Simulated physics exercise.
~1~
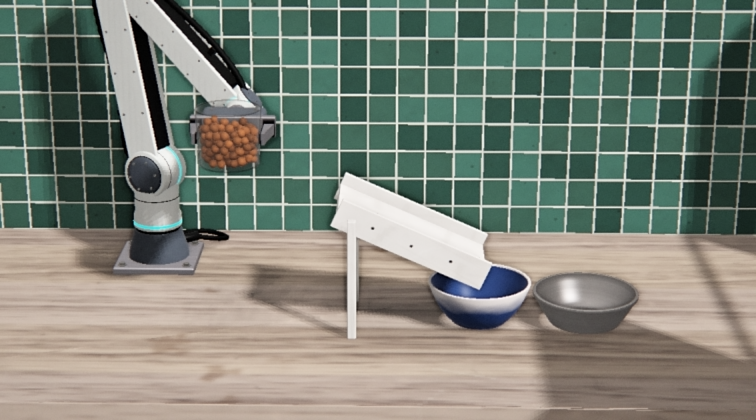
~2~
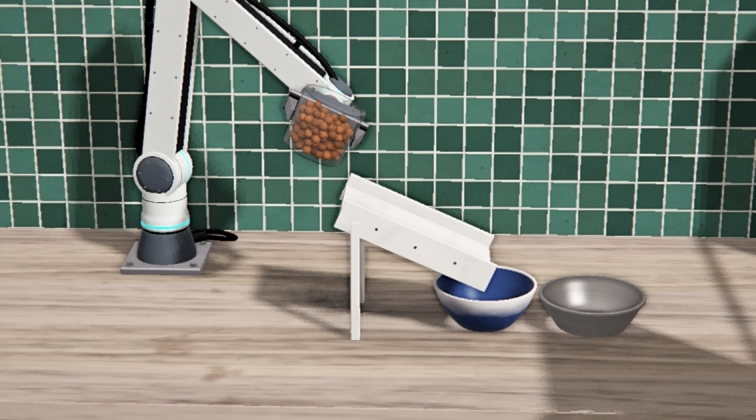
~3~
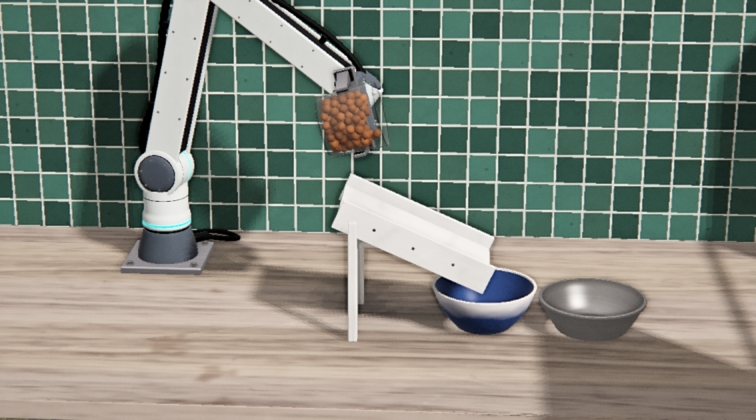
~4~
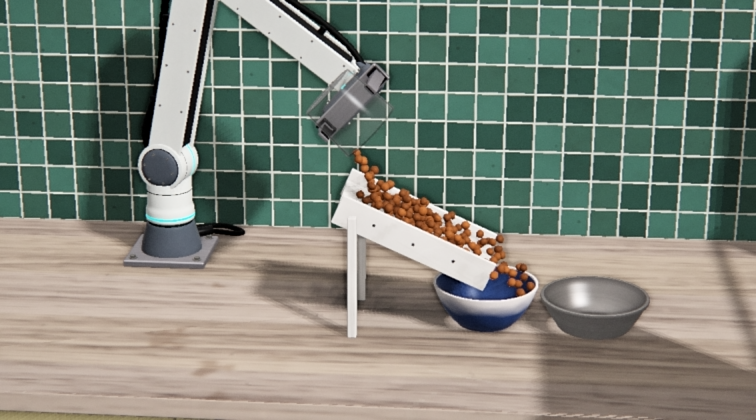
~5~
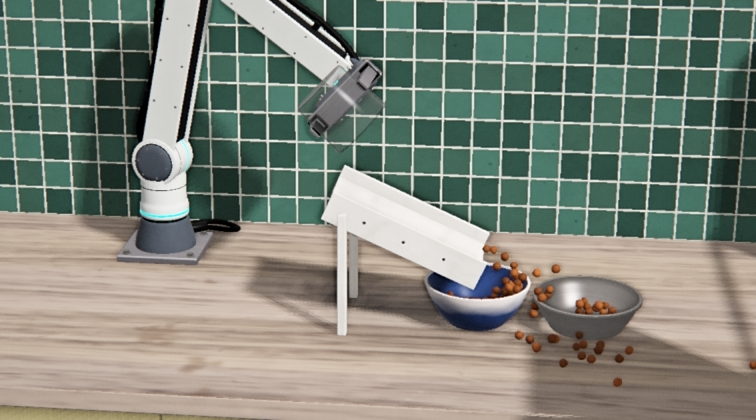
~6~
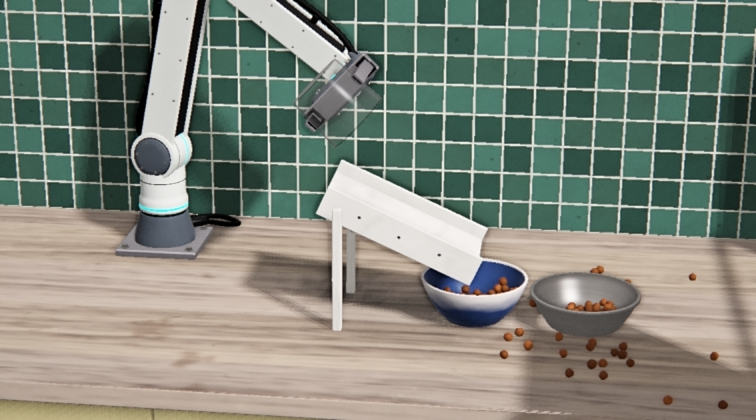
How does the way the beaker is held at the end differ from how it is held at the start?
At the start the robot arm holds the beaker upright, while at the end it is held upside down, tipped over above the chute.
